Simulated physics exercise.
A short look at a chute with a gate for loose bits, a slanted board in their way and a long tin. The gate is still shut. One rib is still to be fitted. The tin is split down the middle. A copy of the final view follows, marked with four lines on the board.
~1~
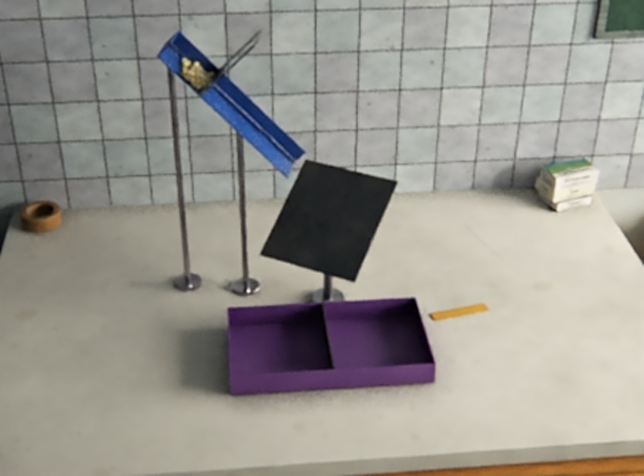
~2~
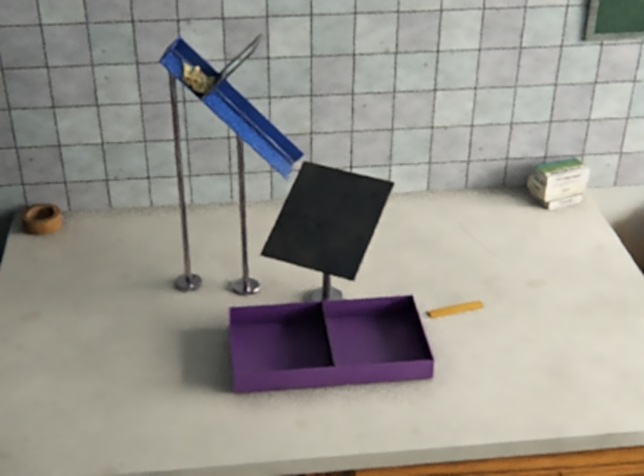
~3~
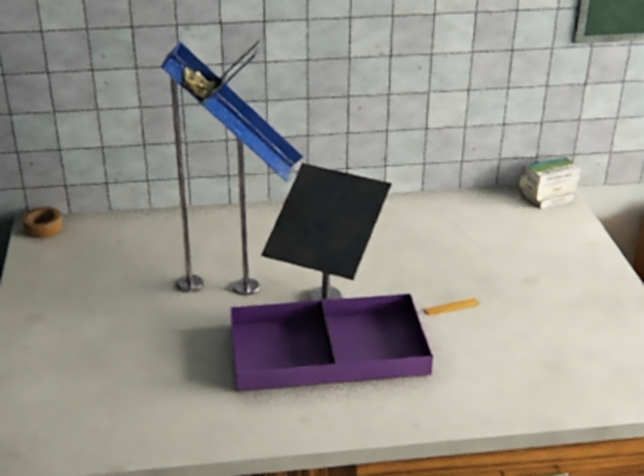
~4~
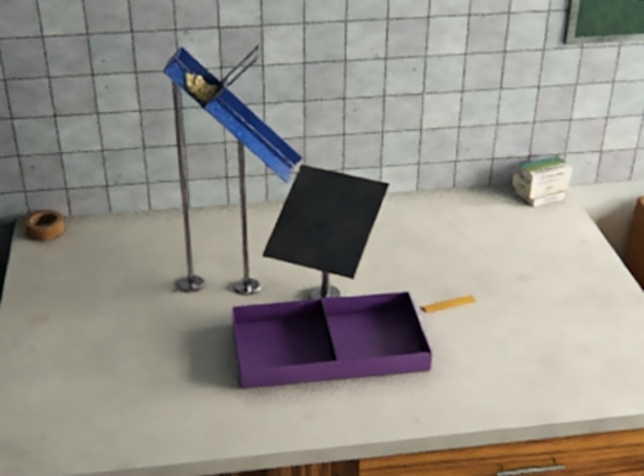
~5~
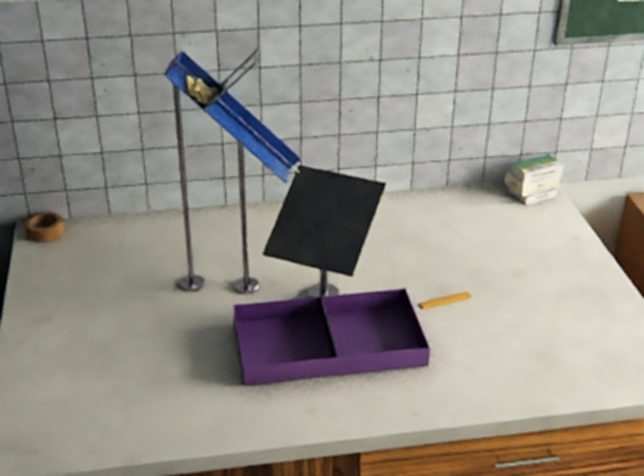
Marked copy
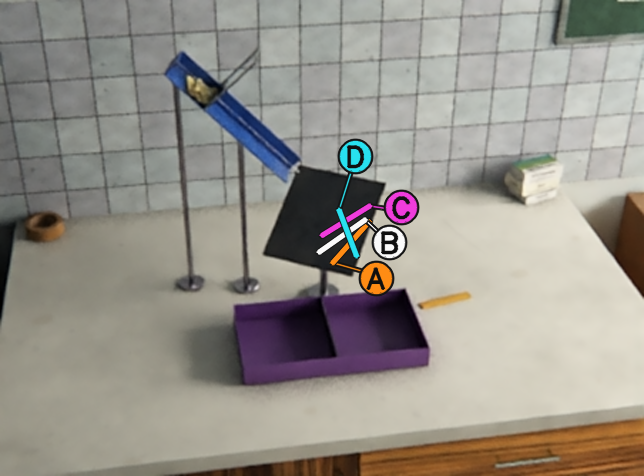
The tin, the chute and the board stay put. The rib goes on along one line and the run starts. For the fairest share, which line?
Take D.
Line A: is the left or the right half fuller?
More lands on the left.
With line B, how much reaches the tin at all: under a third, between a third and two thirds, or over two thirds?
Over two thirds.
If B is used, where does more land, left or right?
The left half.
On the marked copy, line A from (369, 221) to (332, 262); line B from (365, 219) to (319, 252); line C from (369, 206) to (322, 235); line D from (339, 210) to (356, 255).
Choosing A, of what is caught, almost all in the left half, about a tenth in the right.
Choosing B, of what is caught, almost all in the left half, about a tenth in the right.
Choosing C, of what is caught, almost all in the left half, about a tenth in the right.
Choosing D, of what is caught, roughly half in the left half, roughly half in the right.
